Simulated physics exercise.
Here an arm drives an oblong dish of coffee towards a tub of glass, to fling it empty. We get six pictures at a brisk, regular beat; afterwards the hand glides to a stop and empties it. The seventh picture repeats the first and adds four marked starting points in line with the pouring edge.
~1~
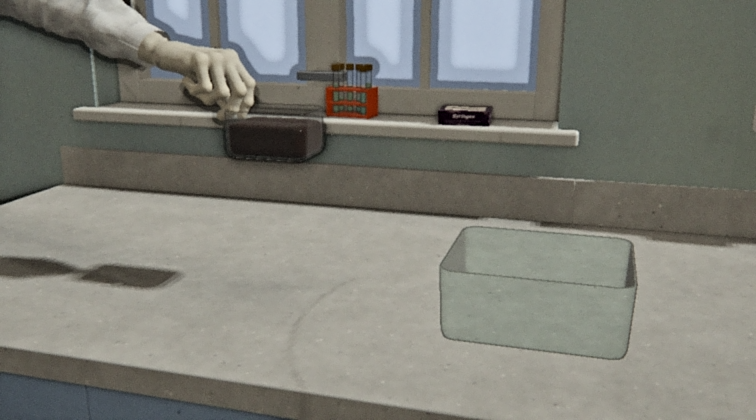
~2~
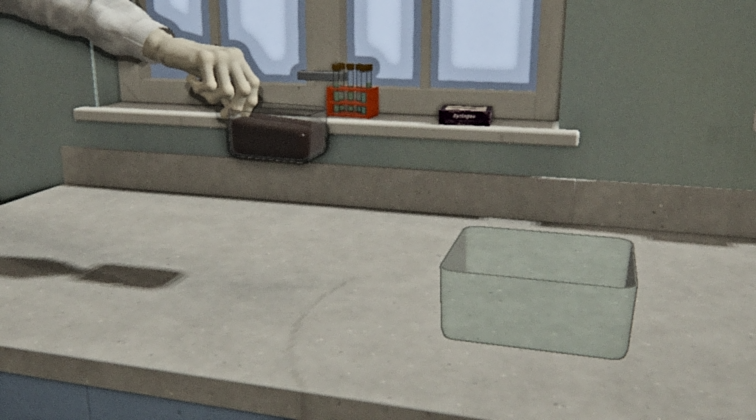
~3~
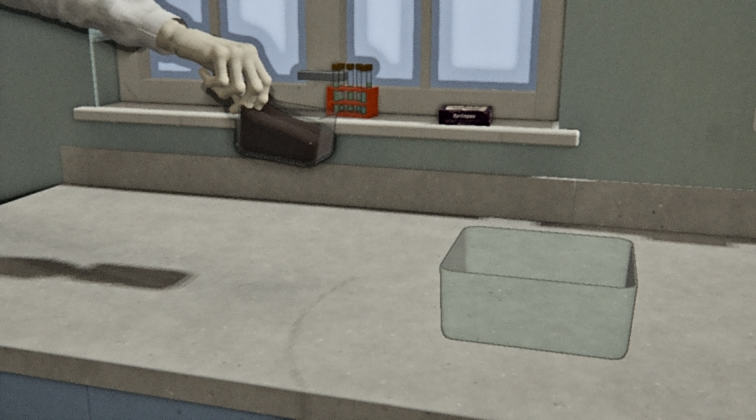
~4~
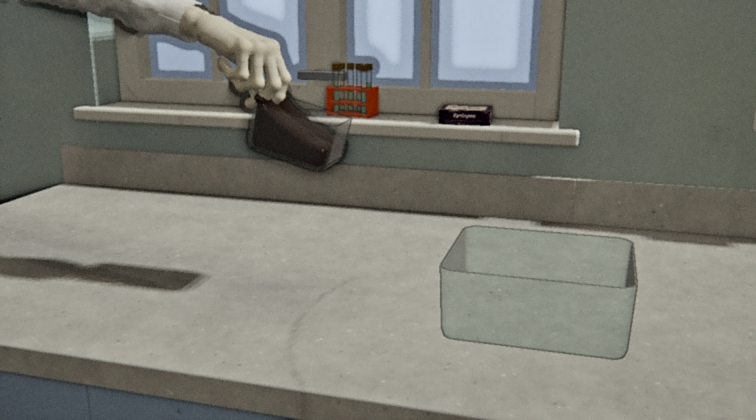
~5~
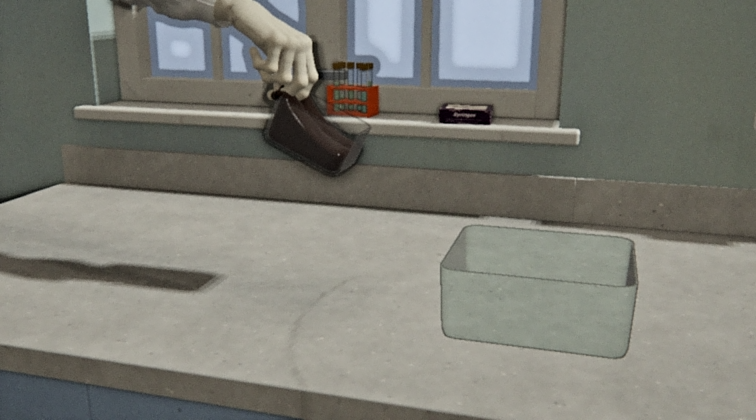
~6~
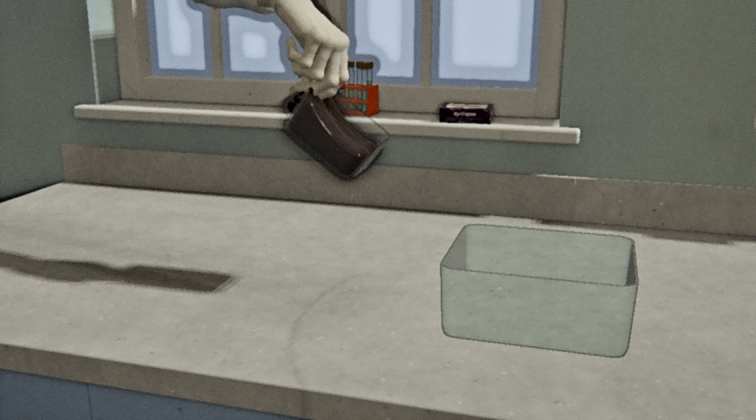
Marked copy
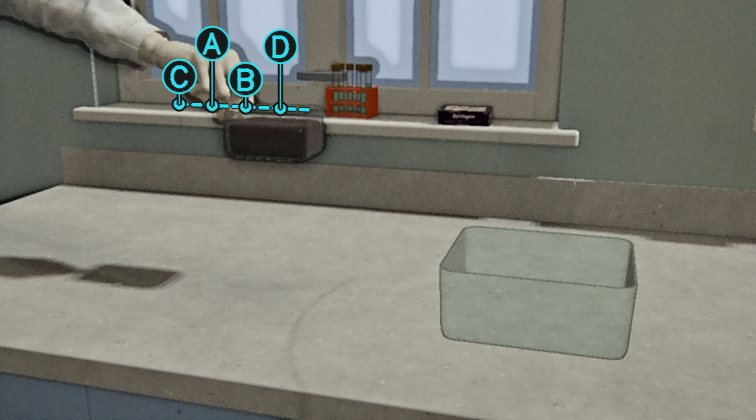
At a pale counter below a windowsill with an orange rack, a hand at the upper left holds an oblong dish of dark liquid upright, with a clear tub standing to the right. The hand moves rightward, tilting the dish gradually until it slants steeply down toward the right.
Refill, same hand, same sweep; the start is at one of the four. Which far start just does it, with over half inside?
B will do.
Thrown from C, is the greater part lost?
Yes, that goes wrong.
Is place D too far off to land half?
No, not at all.
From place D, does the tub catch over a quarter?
Yes.
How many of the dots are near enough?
Two of them.
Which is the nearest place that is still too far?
It is A.
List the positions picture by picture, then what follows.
Upright, lip at (313, 110); tub from (441, 335) to (627, 359); nothing has left yet.
Upright, lip at (317, 111); nothing has left yet.
Tipped about 7°, lip at (327, 115); nothing has left yet.
Tipped about 14°, lip at (343, 121); coffee is over the rim, down to (273, 98).
Tipped about 25°, lip at (363, 130); coffee is over the rim, down to (283, 99).
Tipped about 37°, lip at (383, 140); coffee is over the rim, down to (298, 110).
On the marked copy, A at (212, 105); B at (245, 107); C at (179, 104); D at (280, 108).
With A, about 25 % lands in the tub, 68 % falls short and 7 % goes beside or beyond.
With B, about 70 % lands in the tub, 18 % falls short and 12 % goes beside or beyond.
With C, about 0 % lands in the tub, 97 % falls short and 3 % goes beside or beyond.
With D, about 67 % lands in the tub, 15 % falls short and 18 % goes beside or beyond.
